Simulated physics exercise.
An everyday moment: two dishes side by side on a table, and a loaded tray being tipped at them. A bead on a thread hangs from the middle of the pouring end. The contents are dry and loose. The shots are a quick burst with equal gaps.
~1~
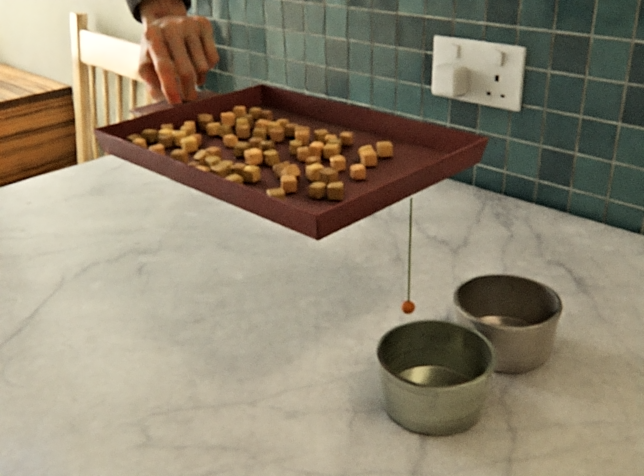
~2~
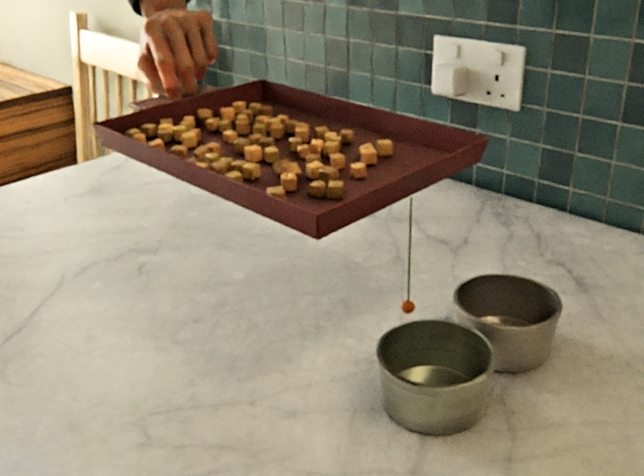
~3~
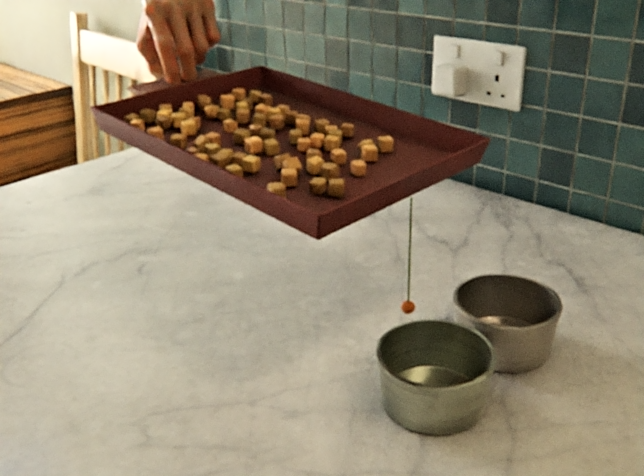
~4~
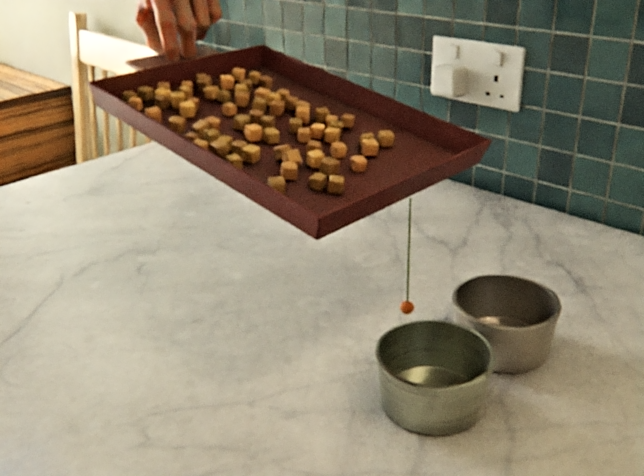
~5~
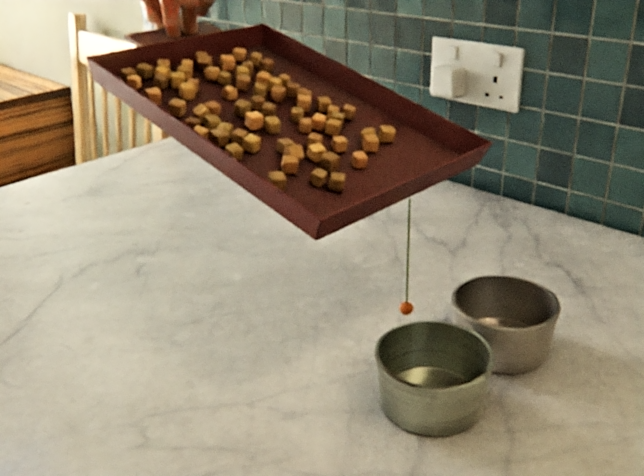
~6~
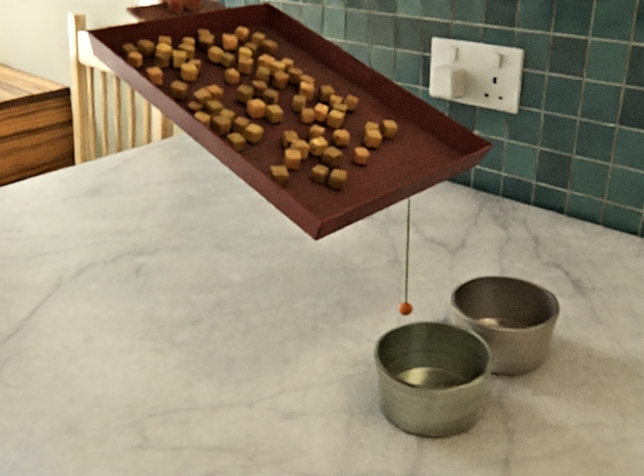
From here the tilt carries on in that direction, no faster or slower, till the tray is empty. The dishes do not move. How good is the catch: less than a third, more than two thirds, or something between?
In the dishes lies between a third and two thirds of it.
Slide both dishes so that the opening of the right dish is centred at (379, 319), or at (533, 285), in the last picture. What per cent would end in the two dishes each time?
Roughly 0 per cent, and 40 per cent.
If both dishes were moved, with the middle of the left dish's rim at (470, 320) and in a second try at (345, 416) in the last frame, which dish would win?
The first try: Left. The second: The dish on the right.
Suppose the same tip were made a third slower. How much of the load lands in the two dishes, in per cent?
Roughly 40 in a hundred.
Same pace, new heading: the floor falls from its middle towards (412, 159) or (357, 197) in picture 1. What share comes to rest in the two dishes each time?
The first gives 30 %, the second 30 %.
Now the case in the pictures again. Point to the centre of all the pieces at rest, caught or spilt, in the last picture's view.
Roughly at (463, 388).
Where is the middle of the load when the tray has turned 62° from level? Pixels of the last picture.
At about (395, 161).
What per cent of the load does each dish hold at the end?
For the left dish some 30 %, for the right dish some 30 %.
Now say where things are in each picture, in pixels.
Corners of the pouring end (317, 211) and (480, 138), level; middle of the load (257, 144), small wooden cubes; left dish (482, 396); right dish (551, 337); bead on its thread (408, 307), in the first picture.
Corners of the pouring end (317, 210) and (481, 138), level; middle of the load (257, 141), in the second picture.
Corners of the pouring end (319, 211) and (482, 138), tipped barely, level across its low end; middle of the load (257, 131), in the third picture.
Corners of the pouring end (320, 212) and (483, 140), tipped a little, level across its low end; middle of the load (256, 117), in the fourth picture.
Corners of the pouring end (321, 213) and (484, 142), tipped a little, level across its low end; middle of the load (257, 103), in the fifth picture.
Corners of the pouring end (323, 215) and (485, 144), tipped clearly, level across its low end; middle of the load (259, 89); left dish (480, 398); right dish (548, 339), in the sixth picture.
Just after the last frame, tray tipped steeply; almost all on the tray; just a few in the air.
A moment on, tray tipped right over; almost all on the tray; just a few in the left dish; just a few in the right dish; just a few outside both; just a few in the air.
Further on, tray tipped past a quarter turn; roughly a quarter in the left dish; roughly a quarter in the right dish; roughly half outside both.
When it is over, tray tipped past a quarter turn; roughly a quarter in the left dish; roughly a quarter in the right dish; roughly half outside both.
